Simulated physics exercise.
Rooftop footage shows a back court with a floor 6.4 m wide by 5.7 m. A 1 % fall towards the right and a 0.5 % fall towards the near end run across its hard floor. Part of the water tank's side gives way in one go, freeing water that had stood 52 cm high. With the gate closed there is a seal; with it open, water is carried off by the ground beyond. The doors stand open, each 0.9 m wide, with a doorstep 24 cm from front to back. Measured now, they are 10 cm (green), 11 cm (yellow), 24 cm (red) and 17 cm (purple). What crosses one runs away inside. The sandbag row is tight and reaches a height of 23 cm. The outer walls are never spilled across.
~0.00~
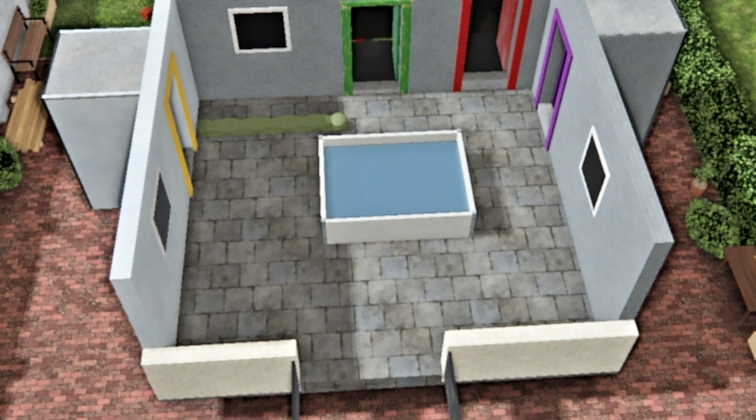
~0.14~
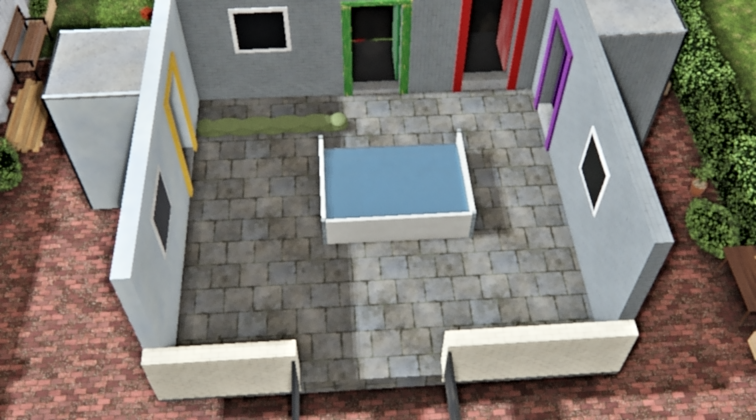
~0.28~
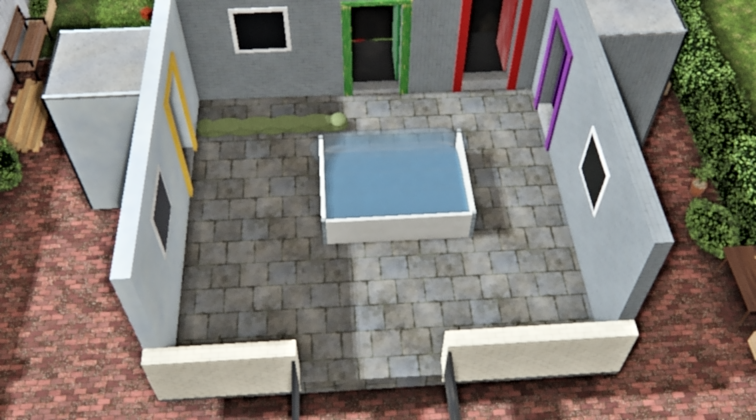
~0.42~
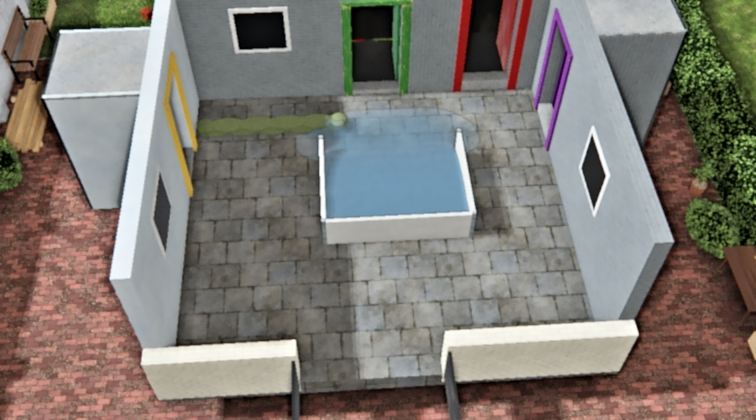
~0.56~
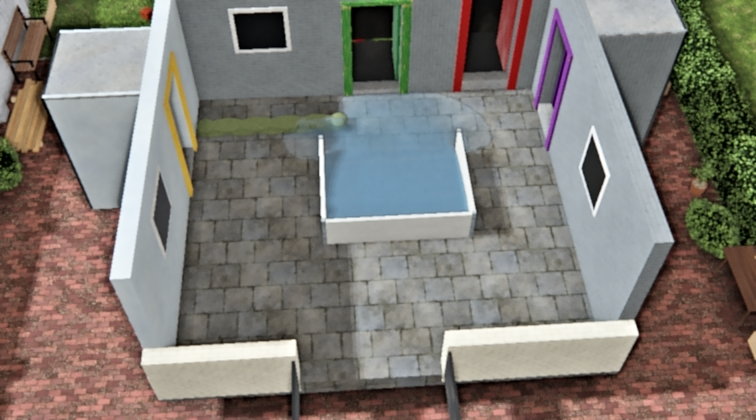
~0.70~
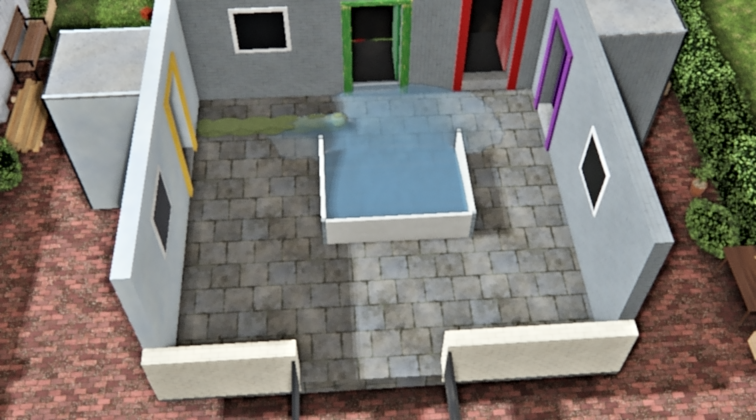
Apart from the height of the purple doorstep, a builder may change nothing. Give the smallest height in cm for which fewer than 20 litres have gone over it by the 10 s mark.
About 16 cm.
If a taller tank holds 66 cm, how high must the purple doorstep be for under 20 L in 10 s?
It would take a step of about 20 cm.
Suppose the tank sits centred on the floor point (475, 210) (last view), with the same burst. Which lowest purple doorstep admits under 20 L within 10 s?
In this case, 23 cm or so.
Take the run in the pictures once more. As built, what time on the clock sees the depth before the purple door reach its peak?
Near 3.0 seconds.
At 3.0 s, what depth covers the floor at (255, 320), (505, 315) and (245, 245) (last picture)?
Close to 0, 0 and 0 cm deep.
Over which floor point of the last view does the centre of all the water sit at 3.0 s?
Around (392, 146).
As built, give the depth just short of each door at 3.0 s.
In cm: Green 20, yellow 11, red 13, purple 22.
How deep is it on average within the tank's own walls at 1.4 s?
On average, around 26 cm.
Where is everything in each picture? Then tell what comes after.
Still water, 52 cm deep, in the water tank at (394, 177); the purple door at (552, 87) is dry, in the first frame.
The front is at a hidden place, 0.2 m from the gap on the far side; 0.3 m2 of floor is wet, 52 cm left at the back, in the second frame.
The gap is on the far side, the front 0.6 m out at a hidden place; the back of the water tank holds 52 cm, in the third frame.
The front is at (350, 114), 1.2 m from the gap on the far side; 2.8 m2 of floor is wet, 52 cm left at the back, in the fourth frame.
Water pours out on the far side and has run 1.6 m, to (352, 96); about 8 cm deep outside, 49 cm at the back, in the fifth frame.
The front is at (354, 86), 1.8 m from the gap on the far side; 4.7 m2 of floor is wet, 44 cm left at the back; 1.1 m in a straight line remain to the purple door at (552, 87), in the sixth frame.
After 1.4 s water covers 25 % of the floor, deepest (36 cm) near (389, 97); it has not reached the purple door.
After 3.0 s water covers 40 % of the floor, deepest (28 cm) near (530, 98); 22 cm at the purple door, 6 litres in over its 17 cm doorstep.
After 10.0 s water covers 90 % of the floor, deepest (11 cm) near (576, 271); 10 cm at the purple door, 17 litres in over its 17 cm doorstep.
At the purple door as built, the water arrived by 1.9 s and peaked near 22 cm at 3.0 s.
Run again over the same 10 s with other heights there, 47 litres in over 13 cm, 5 litres over 20.5 cm. The limit of 20 litres is kept from about 16 cm up.
